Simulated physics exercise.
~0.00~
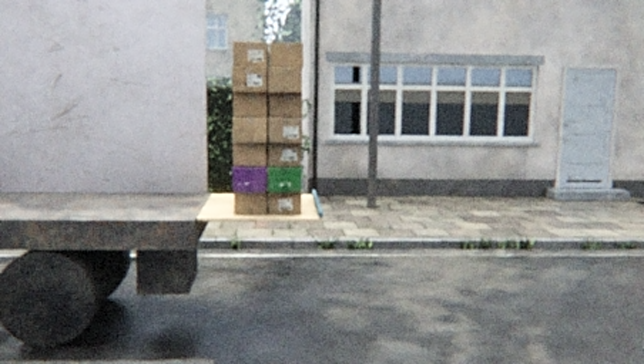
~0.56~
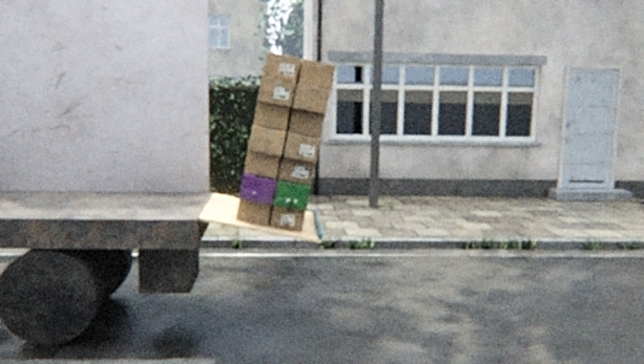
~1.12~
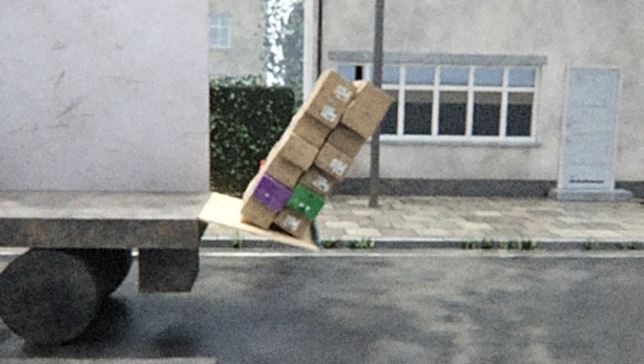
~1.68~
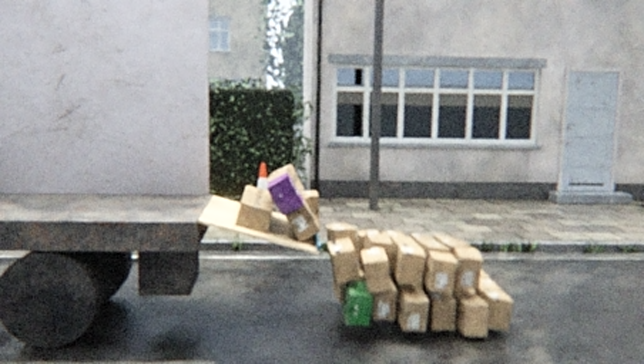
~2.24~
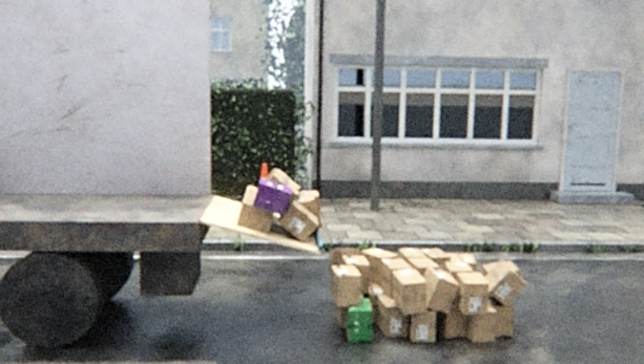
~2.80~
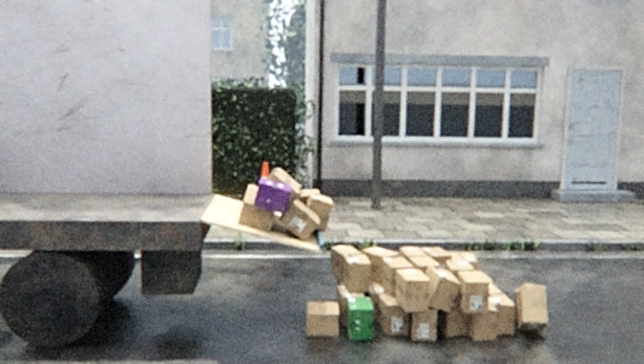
On a street behind a lorry, a tall stack of parcels leaned right as the tail lift tipped down, then toppled; most spilled onto the road in a heap with the green one, while the purple one and a few others stayed on the sloping platform.
